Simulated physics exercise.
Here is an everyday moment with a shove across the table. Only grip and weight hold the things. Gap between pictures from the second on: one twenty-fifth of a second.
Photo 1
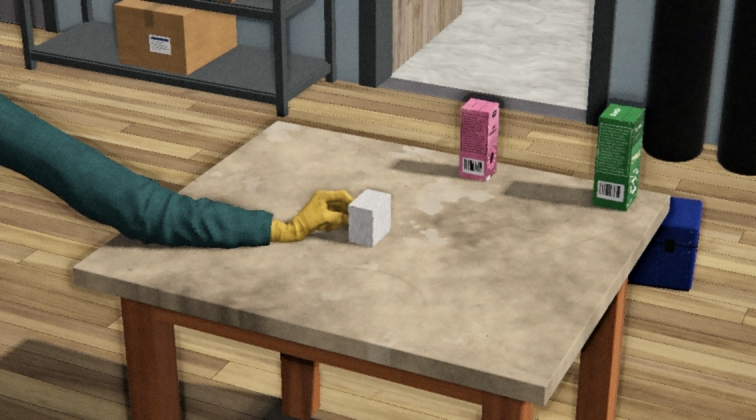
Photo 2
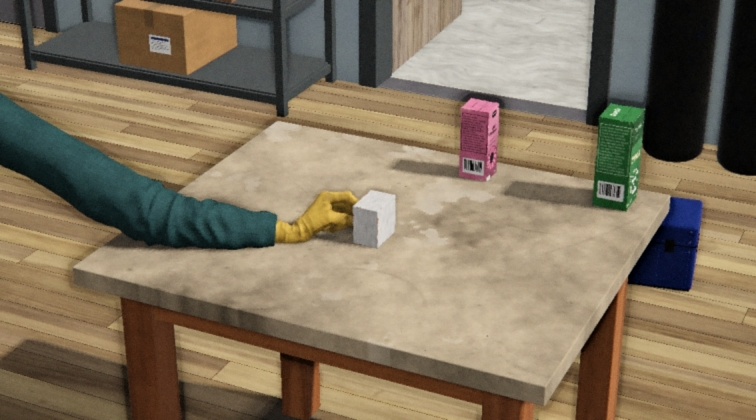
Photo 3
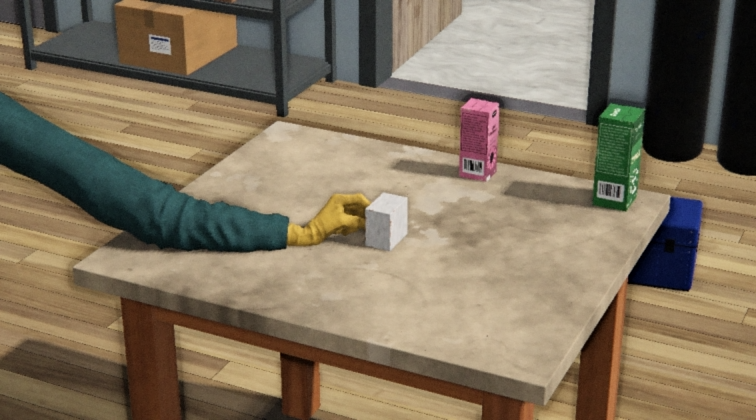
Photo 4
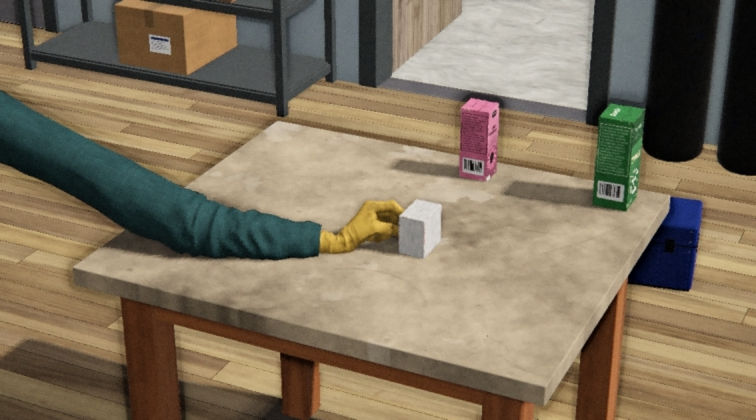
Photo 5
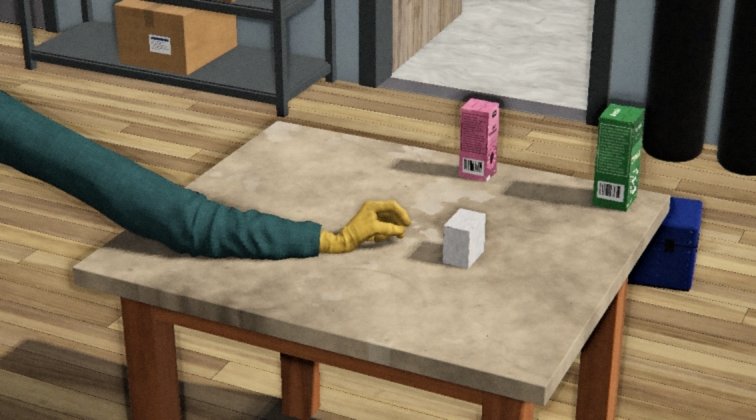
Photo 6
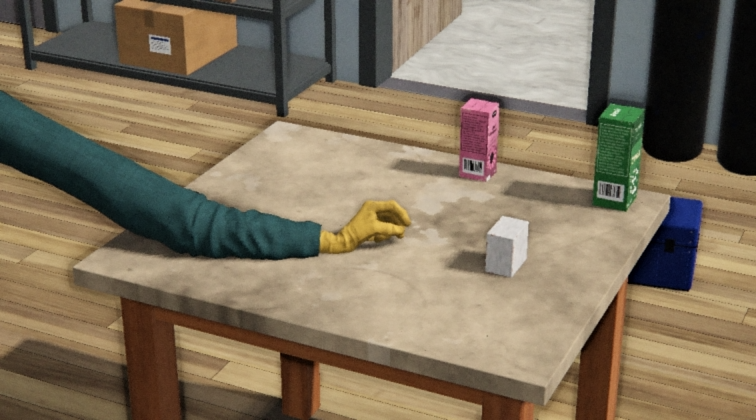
An arm in a teal sleeve and yellow glove pushed a small white block rightward across the table, then stayed still while the block slid farther away, with pink and green boxes standing behind.
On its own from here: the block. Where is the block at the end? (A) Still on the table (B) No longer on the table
The answer is B.
Then, 0.10 s on from there, white block turned 3° from how it was put near (610, 269).
Then, 0.30 s on from there, white block now off the table.
Then, 0.50 s on from there, things are still on the move.
Then, 0.60 s on from there, as before.
In the end, off the table, white block.
